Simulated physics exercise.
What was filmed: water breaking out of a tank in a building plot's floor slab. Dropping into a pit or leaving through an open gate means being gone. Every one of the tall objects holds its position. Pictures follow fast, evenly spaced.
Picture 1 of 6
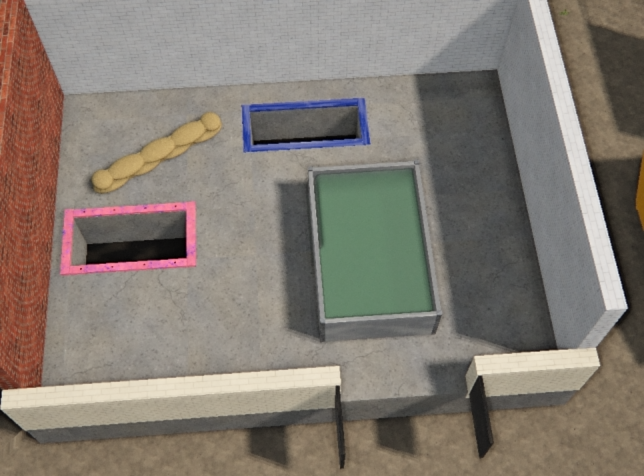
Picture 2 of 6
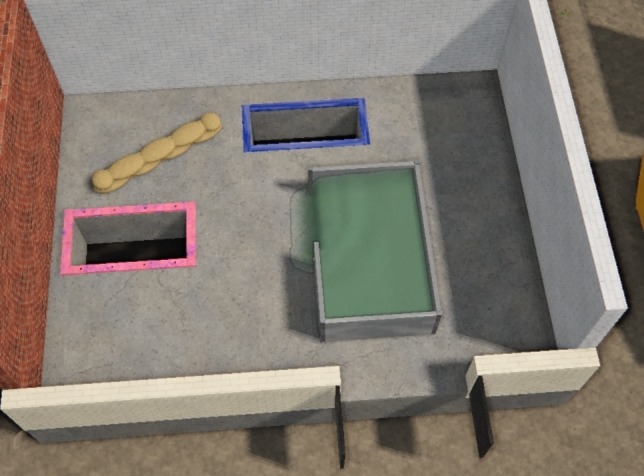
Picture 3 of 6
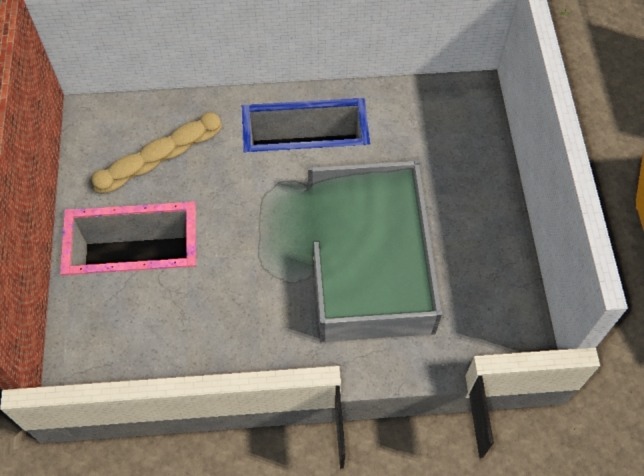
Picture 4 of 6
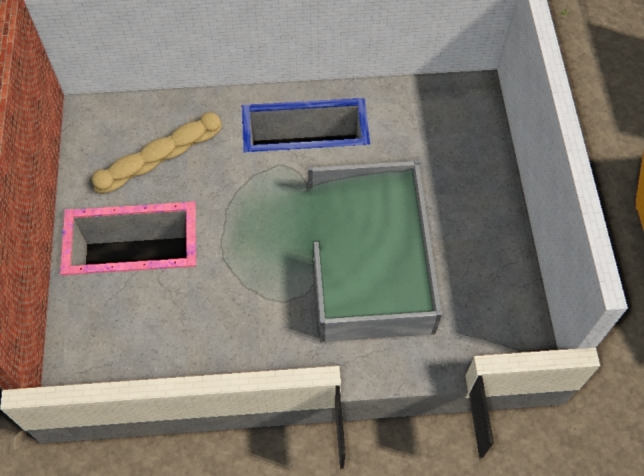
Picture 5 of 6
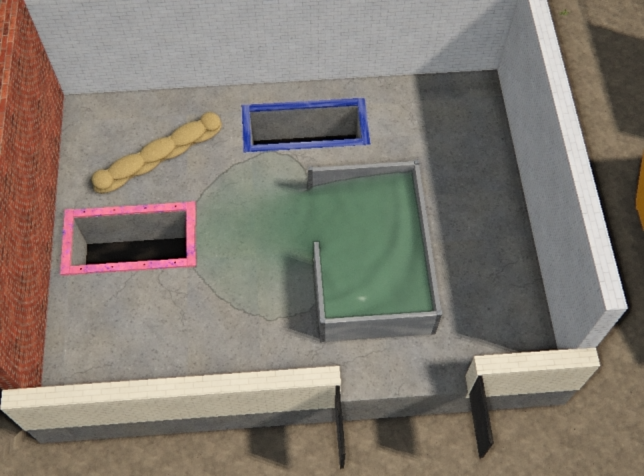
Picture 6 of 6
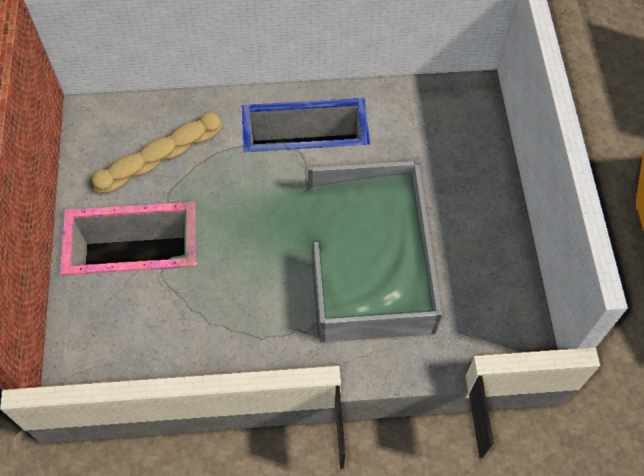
Green water sits still in a rectangular tank on a walled concrete floor, near a pink-edged pit, a blue-edged pit and a braided tan object. It then breaks out through a gap in the tank's left side and fans leftward across the slab, thinning as it spreads to the pink rim.
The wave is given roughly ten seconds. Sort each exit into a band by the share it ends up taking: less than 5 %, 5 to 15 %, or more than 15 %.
Bands: Gate: Less than 5 %; pink pit: More than 15 %; blue pit: 5 to 15 %.
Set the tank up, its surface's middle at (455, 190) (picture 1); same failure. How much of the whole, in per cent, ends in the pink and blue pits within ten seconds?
I'd say the pink pit takes 20 % while the blue pit takes 35 %.
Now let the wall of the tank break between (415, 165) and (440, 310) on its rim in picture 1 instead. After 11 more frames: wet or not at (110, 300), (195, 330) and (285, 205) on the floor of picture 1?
Point 1: Unwetted; point 2: Unwetted; point 3: Unwetted.
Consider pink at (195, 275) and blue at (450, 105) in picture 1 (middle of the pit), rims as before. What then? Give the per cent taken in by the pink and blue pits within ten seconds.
The pink pit receives 20 per cent and the blue pit 6 per cent.
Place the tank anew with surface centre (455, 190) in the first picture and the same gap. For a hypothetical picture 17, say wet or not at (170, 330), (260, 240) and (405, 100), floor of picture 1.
Okay, first one got wet, second one got wet, last one high and dry.
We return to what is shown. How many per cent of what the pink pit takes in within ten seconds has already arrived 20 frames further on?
Around 65 in a hundred.
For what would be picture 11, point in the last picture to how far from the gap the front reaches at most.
By then the tip should be at about (61, 315).
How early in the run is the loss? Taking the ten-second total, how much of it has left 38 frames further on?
About 80 per cent.
A moment on, water covers 25 % of the floor; the gate 0 %, the pink pit 6 %, the blue pit 0 %.
Next, water covers 35 % of the floor; the gate 0 %, the pink pit 14 %, the blue pit 1 %.
Then, water covers 40 % of the floor; the gate 0 %, the pink pit 25 %, the blue pit 2 %.
Later, water covers 50 % of the floor; the gate 0 %, the pink pit 36 %, the blue pit 6 %.
In the end, water covers 60 % of the floor; the gate 1 %, the pink pit 40 %, the blue pit 11 %.
